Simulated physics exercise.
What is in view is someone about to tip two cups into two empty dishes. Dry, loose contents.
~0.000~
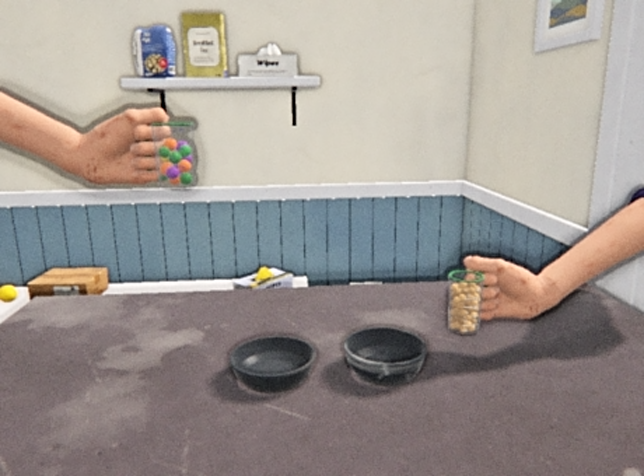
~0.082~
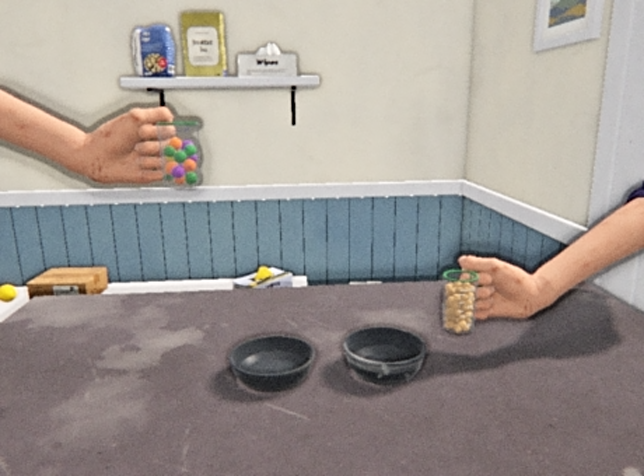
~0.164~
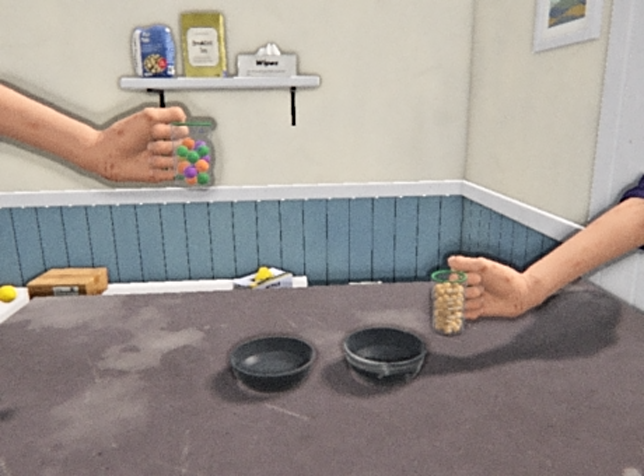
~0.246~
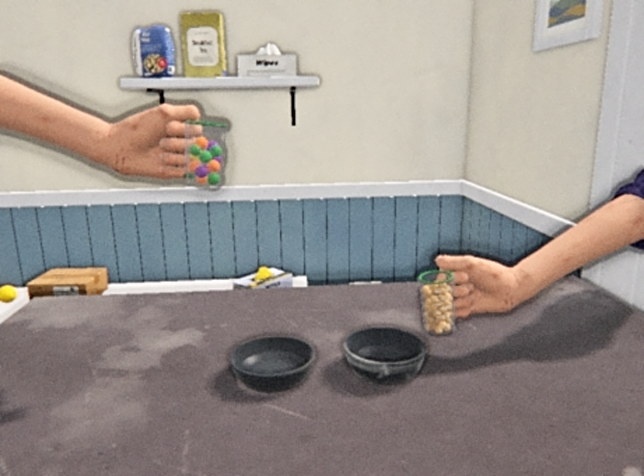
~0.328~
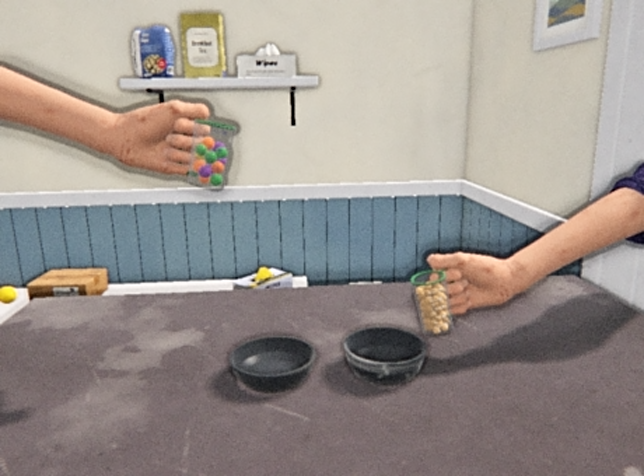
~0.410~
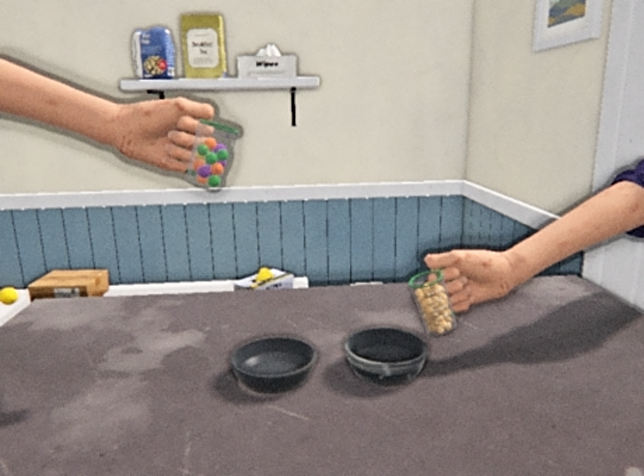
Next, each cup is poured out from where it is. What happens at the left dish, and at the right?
Outcome: Left dish lets a few escape, right dish loses not one.
Around 0.99 s, left, all still in the cup; right, all still in the cup.
Around 1.50 s, left, most still in the cup, about a quarter in the air; right, most still in the cup, a small part in the dish, a small part in the air.
Around 1.93 s, left, about half in the dish, about a quarter outside the dish, about a third in the air; right, all in the dish.
Finally (2.9 s), left, about a quarter in the dish, most outside the dish; right, all in the dish, none outside the dish.
